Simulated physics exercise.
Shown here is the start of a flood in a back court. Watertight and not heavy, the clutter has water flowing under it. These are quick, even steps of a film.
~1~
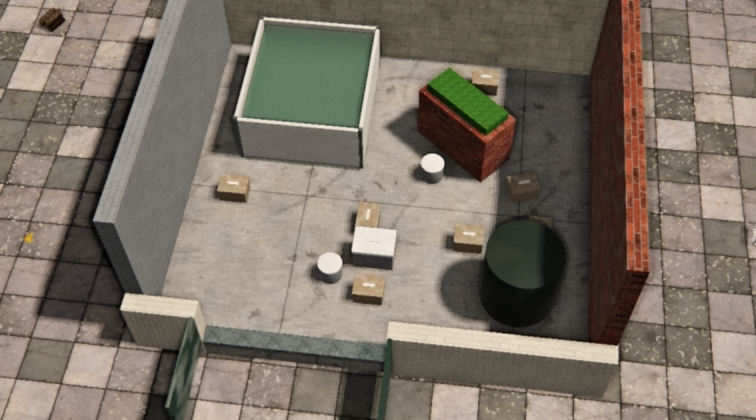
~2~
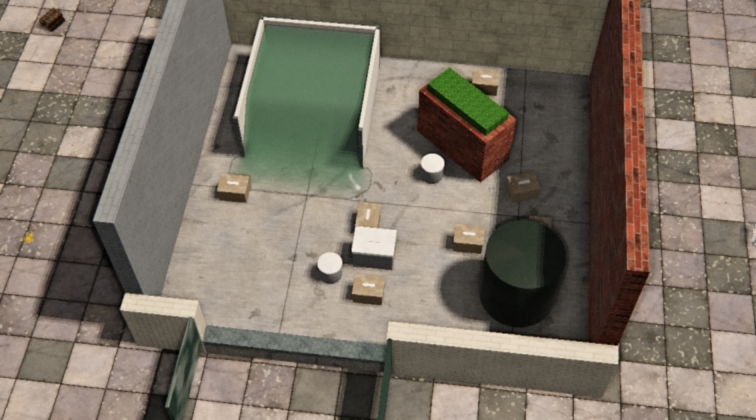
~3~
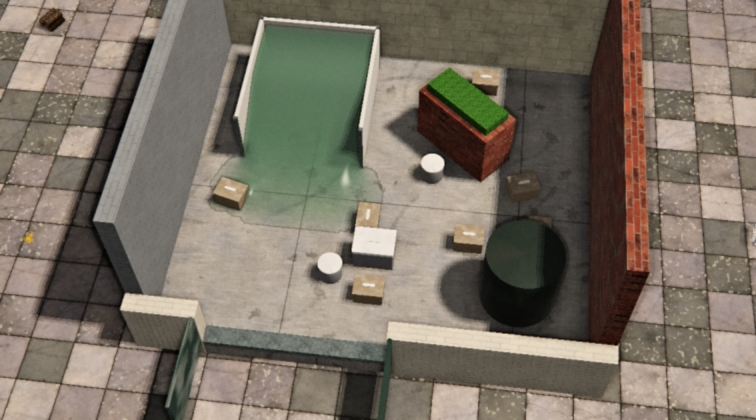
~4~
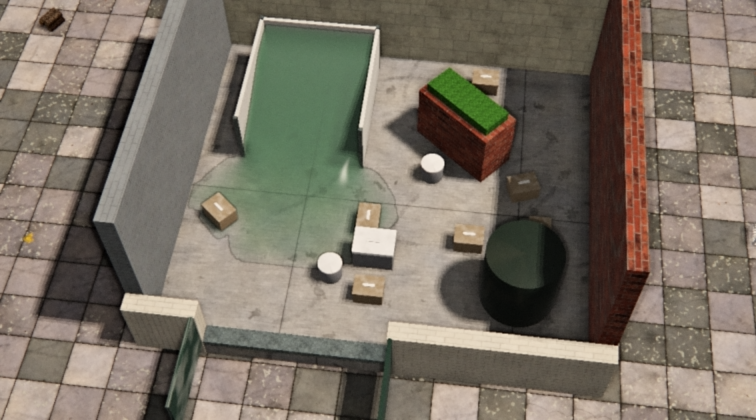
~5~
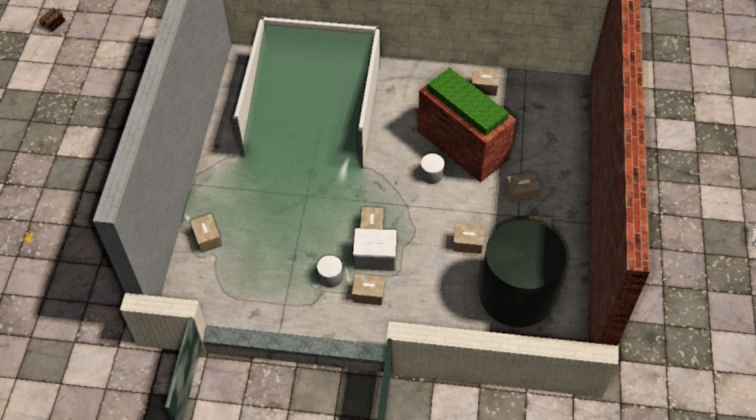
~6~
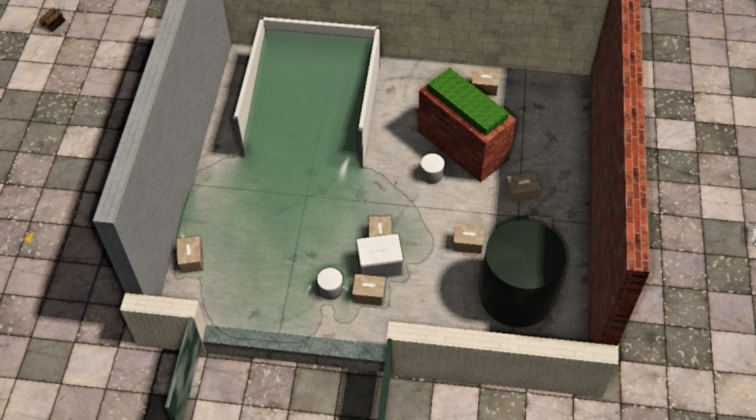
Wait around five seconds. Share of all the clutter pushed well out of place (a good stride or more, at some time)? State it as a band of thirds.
It falls in the band from one to two thirds.
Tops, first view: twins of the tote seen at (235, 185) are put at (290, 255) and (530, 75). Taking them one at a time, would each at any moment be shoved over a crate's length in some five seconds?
Going by the order given: Pushed clear, stays in place.
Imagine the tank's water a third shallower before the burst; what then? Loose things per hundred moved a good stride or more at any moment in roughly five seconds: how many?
Share moved: 50 in a hundred.
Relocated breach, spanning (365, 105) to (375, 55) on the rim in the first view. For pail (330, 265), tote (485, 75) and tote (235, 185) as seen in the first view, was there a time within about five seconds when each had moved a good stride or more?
Order as asked: Not sent that far; sent that far; not sent that far.
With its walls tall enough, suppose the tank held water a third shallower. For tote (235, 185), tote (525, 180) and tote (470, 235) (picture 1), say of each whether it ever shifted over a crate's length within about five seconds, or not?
In the order asked: Over that distance, below that distance and below that distance.
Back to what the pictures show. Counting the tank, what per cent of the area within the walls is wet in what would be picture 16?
I'd call it close to 55 per cent.
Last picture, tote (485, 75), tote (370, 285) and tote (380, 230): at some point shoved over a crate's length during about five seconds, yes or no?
In sequence: Fell short, covered the distance, covered the distance.
A moment on, 4 of 10 are well off their spots; 1 afloat.
Next, 5 of 10 are well off their spots; 4 afloat.
Later, 5 of 10 are well off their spots; 3 afloat.
In the end, 5 of 10 are well off their spots, and 5 have been at some point; 2 afloat.
